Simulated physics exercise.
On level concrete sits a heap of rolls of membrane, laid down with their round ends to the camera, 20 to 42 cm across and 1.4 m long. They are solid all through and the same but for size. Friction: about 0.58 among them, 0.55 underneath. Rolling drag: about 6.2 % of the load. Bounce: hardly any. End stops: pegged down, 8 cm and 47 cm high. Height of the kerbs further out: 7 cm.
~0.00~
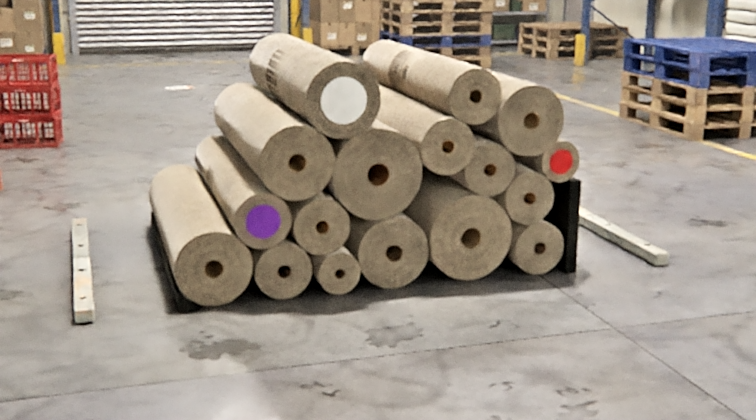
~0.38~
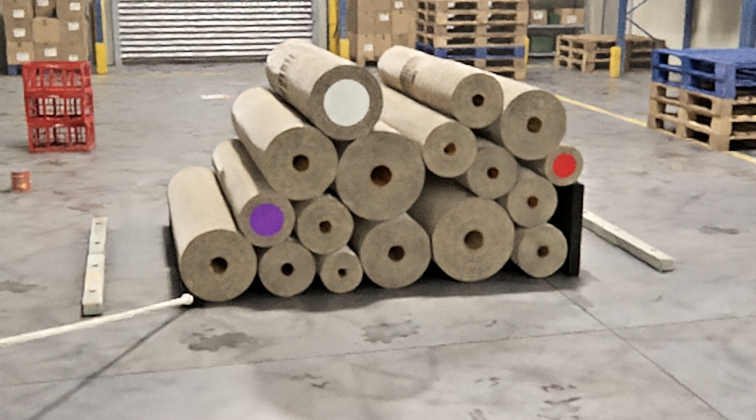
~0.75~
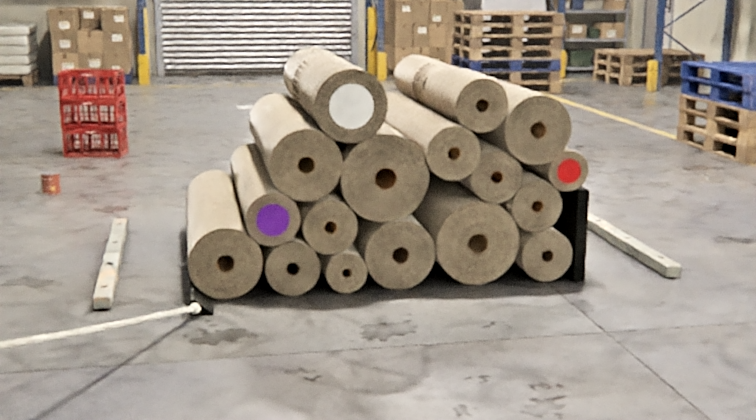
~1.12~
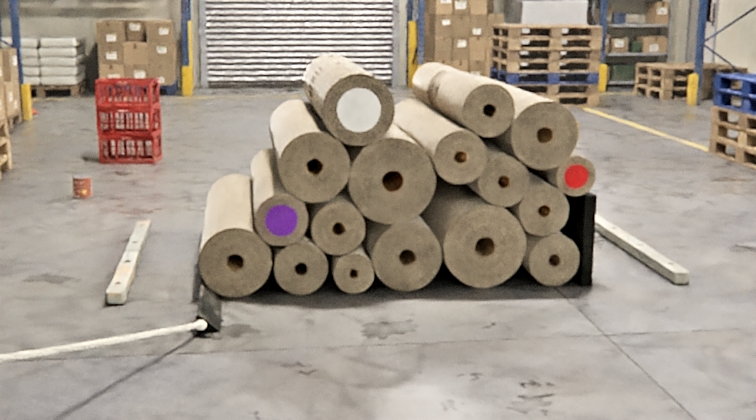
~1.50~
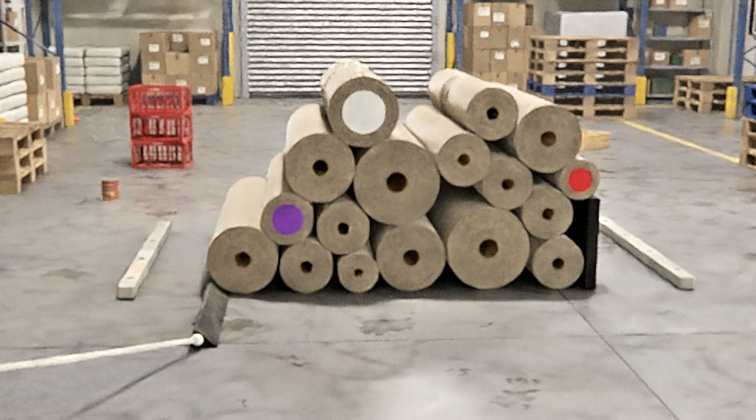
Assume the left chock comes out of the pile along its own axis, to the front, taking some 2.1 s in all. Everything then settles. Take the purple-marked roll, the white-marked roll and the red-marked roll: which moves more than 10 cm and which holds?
Purple moves; white moves; red holds.
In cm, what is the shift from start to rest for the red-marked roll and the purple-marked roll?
Red-marked roll: 0, purple-marked roll: 50.
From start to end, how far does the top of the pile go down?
Something like 15 cm, I'd say.
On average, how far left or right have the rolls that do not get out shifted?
Some 20 cm leftwards.
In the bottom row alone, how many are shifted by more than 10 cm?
The count is 2.
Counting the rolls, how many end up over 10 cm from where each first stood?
Count: 9.
After 2.84 s, 3 now displaced over 10 cm; purple 11 cm left; white 8 cm left and 3.3 cm down; red in place.
After 3.28 s, 9 now displaced over 10 cm; purple 43 cm left and 6 cm up; white 32 cm left and 19 cm down; red in place.
After 3.98 s, 9 now displaced over 10 cm; purple 49 cm left and 10 cm up; white 35 cm left and 23 cm down; red in place.
At rest by 4.4 s, 9 moved over 10 cm; not one over the kerbs; purple 49 cm left and 10 cm up; white 35 cm left and 23 cm down; red in place; top of the pile 93 cm high, from 1.1 m.
